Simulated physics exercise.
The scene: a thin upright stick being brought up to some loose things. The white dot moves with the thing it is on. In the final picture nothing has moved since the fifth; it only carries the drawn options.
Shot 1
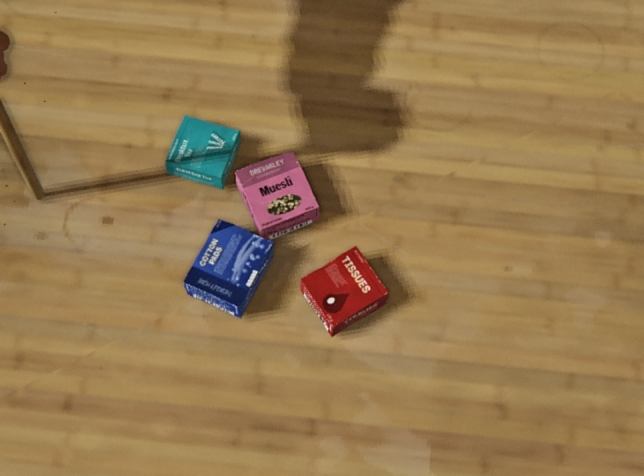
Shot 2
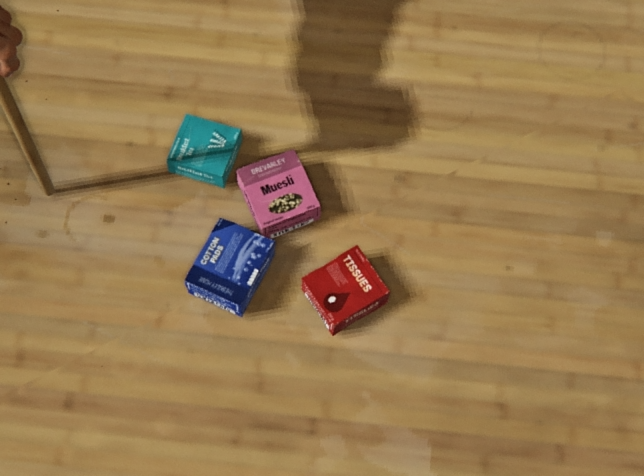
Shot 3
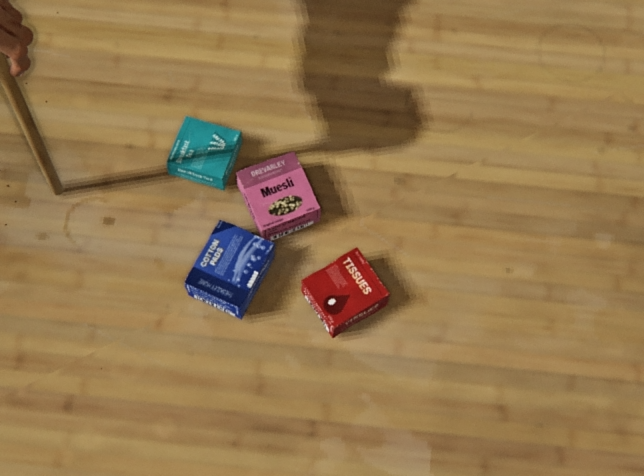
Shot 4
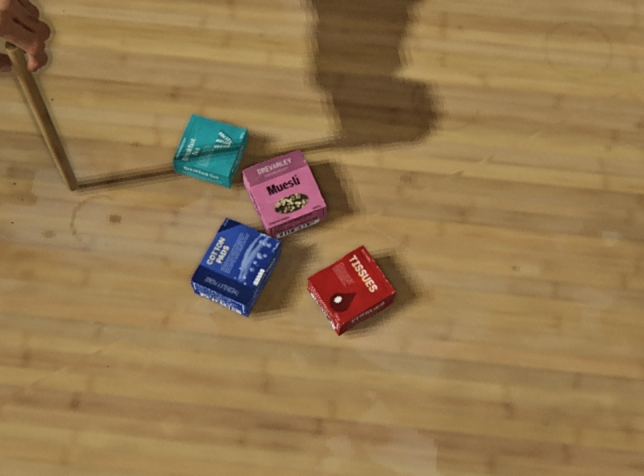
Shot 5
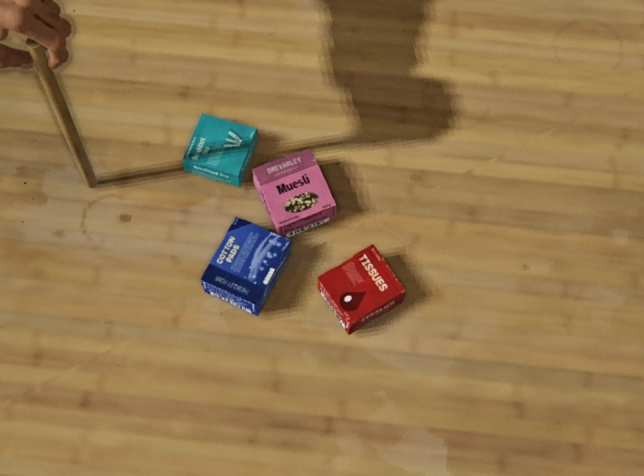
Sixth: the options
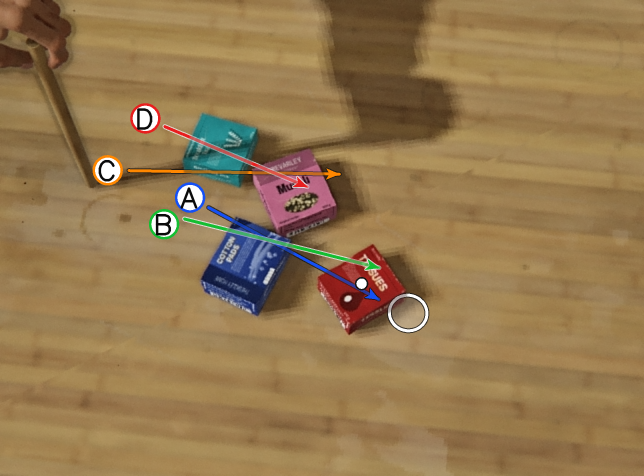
A hand at upper left moving a thin stick rightward toward four small colourful boxes, which stay in place on a wooden surface.
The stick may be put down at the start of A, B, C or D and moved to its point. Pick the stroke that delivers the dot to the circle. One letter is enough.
Take A.
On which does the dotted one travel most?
A.
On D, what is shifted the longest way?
The turquoise packet goes farthest.
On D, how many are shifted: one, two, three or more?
It moves three or more.
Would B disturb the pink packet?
On that stroke, yes.
On the copy, A from (209, 208) to (379, 299); B from (184, 219) to (379, 268); C from (129, 171) to (339, 174); D from (165, 127) to (307, 187); the ring at (408, 313); the white dot at (362, 283).
On A. First, foot of the stick (269, 241); red box (361, 289); blue box (256, 284).
Then, foot of the stick (330, 274); red box (361, 289); blue box (265, 293).
Finally, foot of the stick (379, 300); red box (409, 320); blue box (265, 293); the dot on the red box is in the ring.
By contrast, B leaves the dotted thing at (373, 298); C leaves the dotted thing at (361, 289); D leaves the dotted thing at (379, 324).
